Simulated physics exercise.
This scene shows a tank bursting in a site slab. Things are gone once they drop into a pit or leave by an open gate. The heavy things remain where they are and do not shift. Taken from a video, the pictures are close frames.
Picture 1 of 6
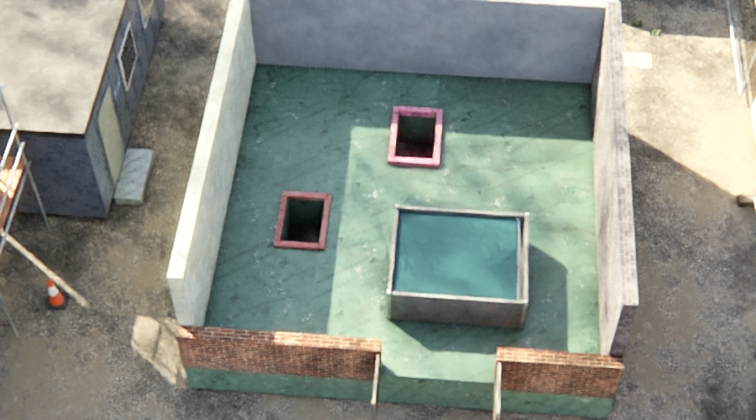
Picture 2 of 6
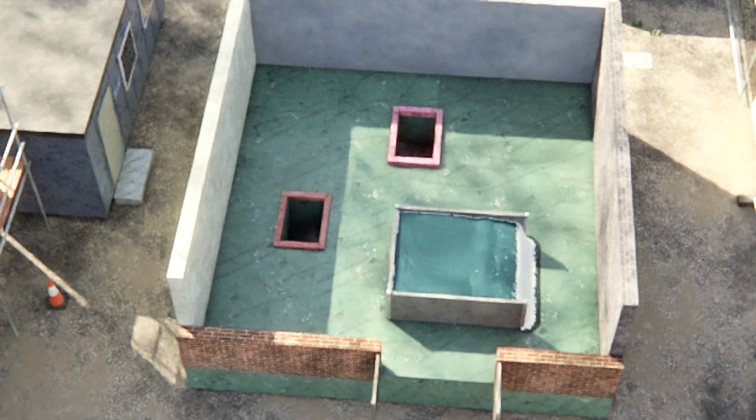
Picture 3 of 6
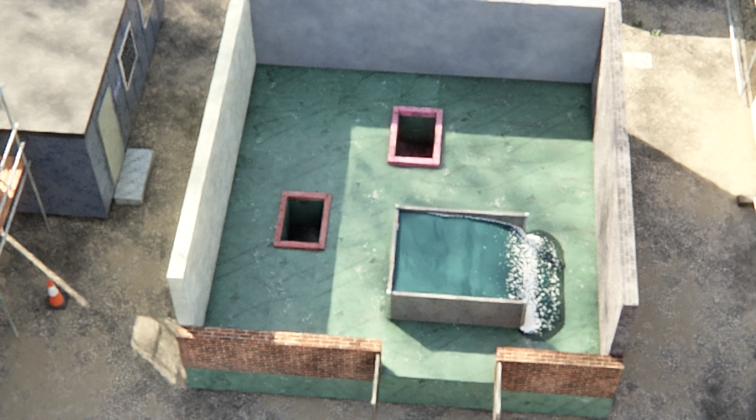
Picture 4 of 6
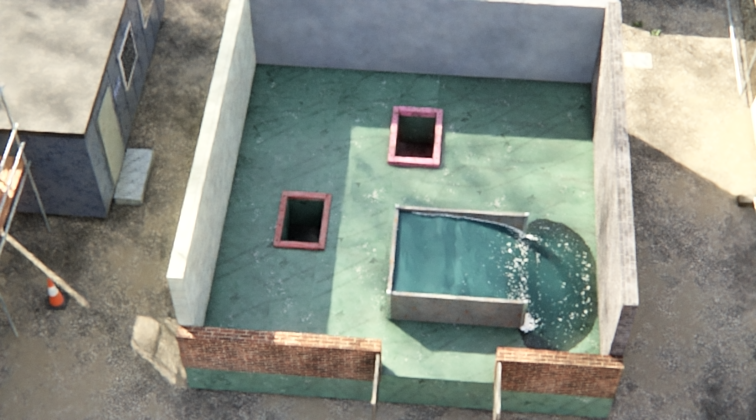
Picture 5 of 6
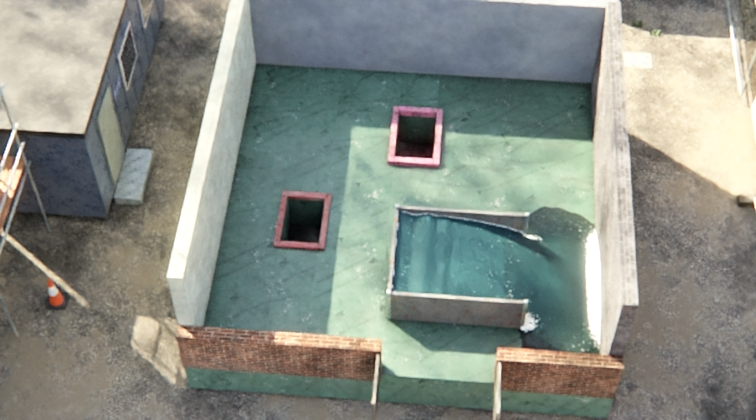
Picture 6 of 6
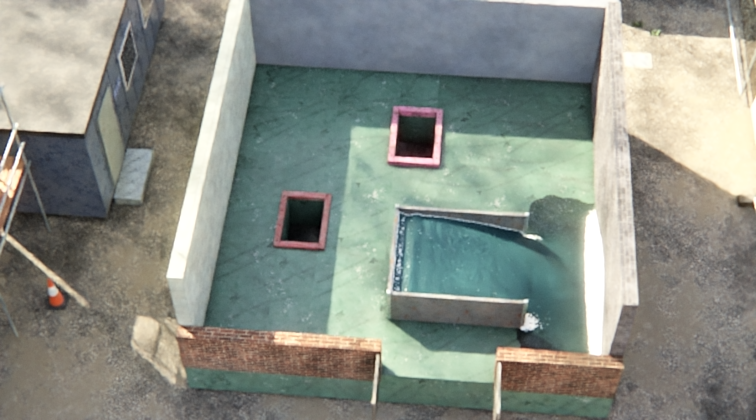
To begin with, a rectangular tank of still water sits on a green walled slab with two red-edged pits. Water then bursts from the tank's right side, foaming as it fans out across the floor, and it reaches the right wall while the level inside the tank drops.
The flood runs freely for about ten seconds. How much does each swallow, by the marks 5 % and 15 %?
The gate gets a medium chunk - five to fifteen per cent; the red pit gets a mere sliver - short of five per cent; the pink pit gets a mere sliver - short of five per cent.
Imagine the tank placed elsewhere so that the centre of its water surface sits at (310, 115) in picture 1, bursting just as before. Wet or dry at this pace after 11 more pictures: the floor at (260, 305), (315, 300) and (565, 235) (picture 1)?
Location one: Bone dry; location two: Bone dry; location three: Soaked.
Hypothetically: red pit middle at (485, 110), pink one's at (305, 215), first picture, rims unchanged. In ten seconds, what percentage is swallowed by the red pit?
Share for red: 12 in a hundred.
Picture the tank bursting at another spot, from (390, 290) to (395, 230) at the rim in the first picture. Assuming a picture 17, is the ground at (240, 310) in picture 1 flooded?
Check at the given point: Inundated.
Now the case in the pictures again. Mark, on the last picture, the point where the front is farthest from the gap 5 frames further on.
The front tops out at about (584, 143).
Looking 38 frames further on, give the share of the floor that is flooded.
My best guess is some 75 %.
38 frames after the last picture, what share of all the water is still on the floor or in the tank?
It comes to roughly 94 per cent.
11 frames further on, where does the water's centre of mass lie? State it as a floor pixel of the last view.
Point: (520, 275).
A moment on, water covers 10 % of the floor; the gate 0 %, the red pit 0 %, the pink pit 0 %.
Next, water covers 30 % of the floor; the gate 0 %, the red pit 0 %, the pink pit 0 %.
Then, water covers 50 % of the floor; the gate 1 %, the red pit 0 %, the pink pit 0 %.
Later, water covers 75 % of the floor; the gate 5 %, the red pit 0 %, the pink pit 0 %.
In the end, water covers 95 % of the floor; the gate 8 %, the red pit 1 %, the pink pit 0 %.
